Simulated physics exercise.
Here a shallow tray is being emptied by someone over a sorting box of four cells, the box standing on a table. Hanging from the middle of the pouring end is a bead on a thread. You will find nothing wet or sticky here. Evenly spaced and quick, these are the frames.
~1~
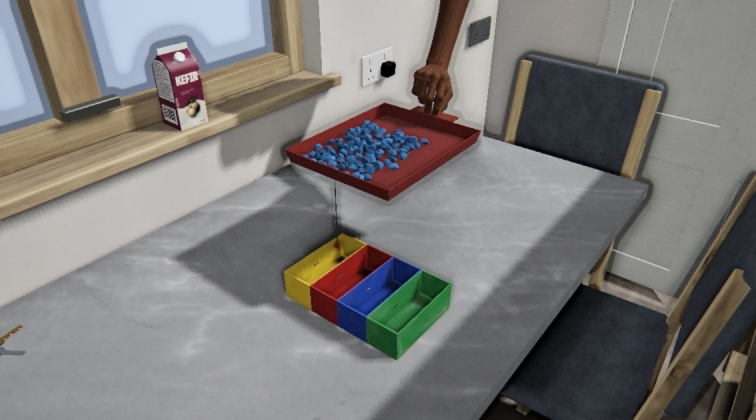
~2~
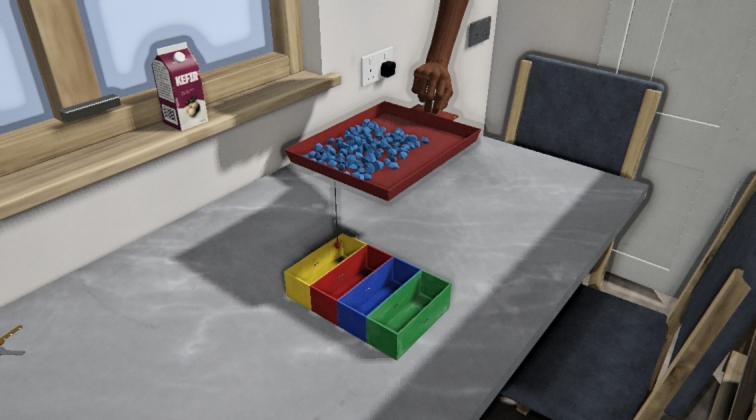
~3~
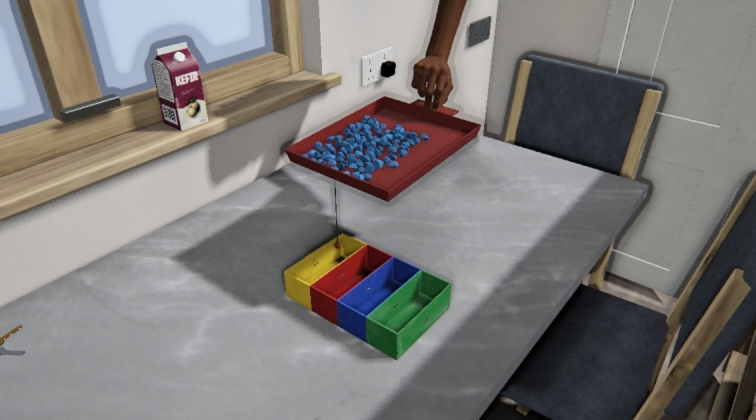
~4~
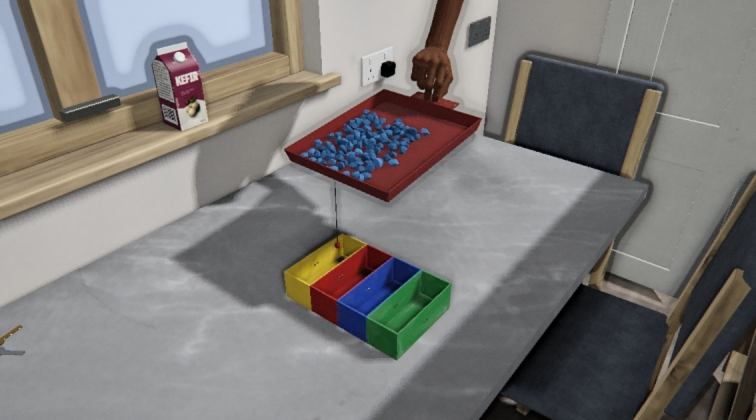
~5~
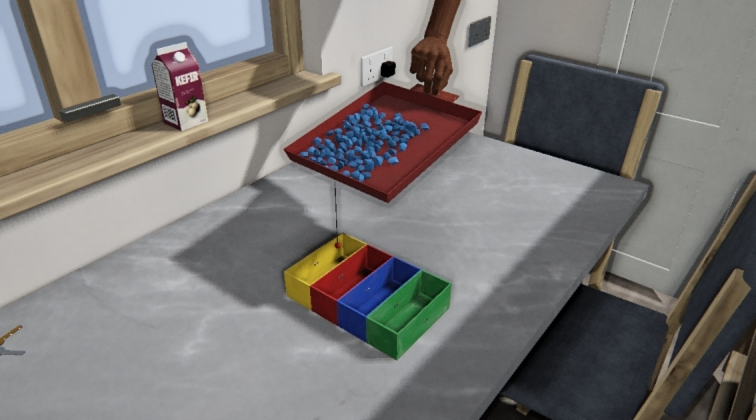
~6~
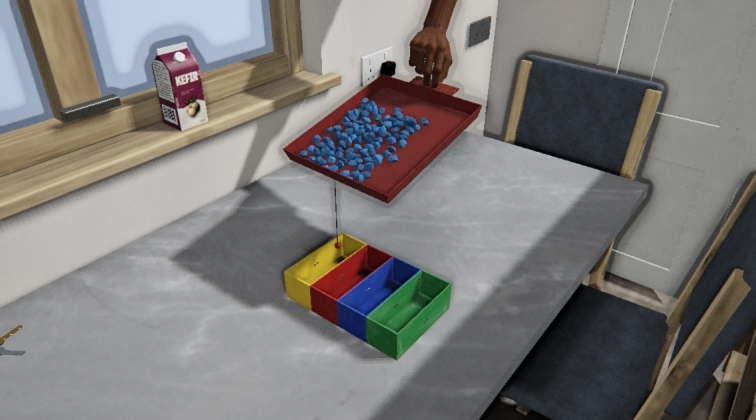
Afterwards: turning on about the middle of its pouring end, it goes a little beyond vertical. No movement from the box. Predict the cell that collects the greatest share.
The red cell collects the greatest share.
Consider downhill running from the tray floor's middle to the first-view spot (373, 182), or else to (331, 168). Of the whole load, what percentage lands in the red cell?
The first gives 20 %, the second 0 %.
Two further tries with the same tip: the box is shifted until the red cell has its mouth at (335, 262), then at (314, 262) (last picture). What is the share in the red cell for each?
20 per cent the first time, 30 per cent the second time.
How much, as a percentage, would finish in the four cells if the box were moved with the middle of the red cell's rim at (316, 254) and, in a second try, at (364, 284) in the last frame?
The first comes to 90 percent and the second to 60 percent.
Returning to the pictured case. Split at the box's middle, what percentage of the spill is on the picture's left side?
It comes to near 100 percent of the spill.
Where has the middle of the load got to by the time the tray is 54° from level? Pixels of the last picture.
Somewhere about pixel (343, 153).
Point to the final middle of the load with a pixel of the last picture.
Near (339, 298).
Soon, tray tipped steeply; all on the tray.
A while on, tray tipped right over; about two thirds on the tray; a small part in the red cell; a stray few in the blue cell; a stray few in the yellow cell; about a quarter falling or outside the box.
Towards the end, tray tipped past a quarter turn; about a third in the red cell; about a quarter in the blue cell; about a quarter in the yellow cell; a stray few in the green cell; a small part falling or outside the box.
Finally, tray tipped past a quarter turn; about a third in the red cell; about a quarter in the blue cell; about a quarter in the yellow cell; a stray few in the green cell; a small part outside the box.
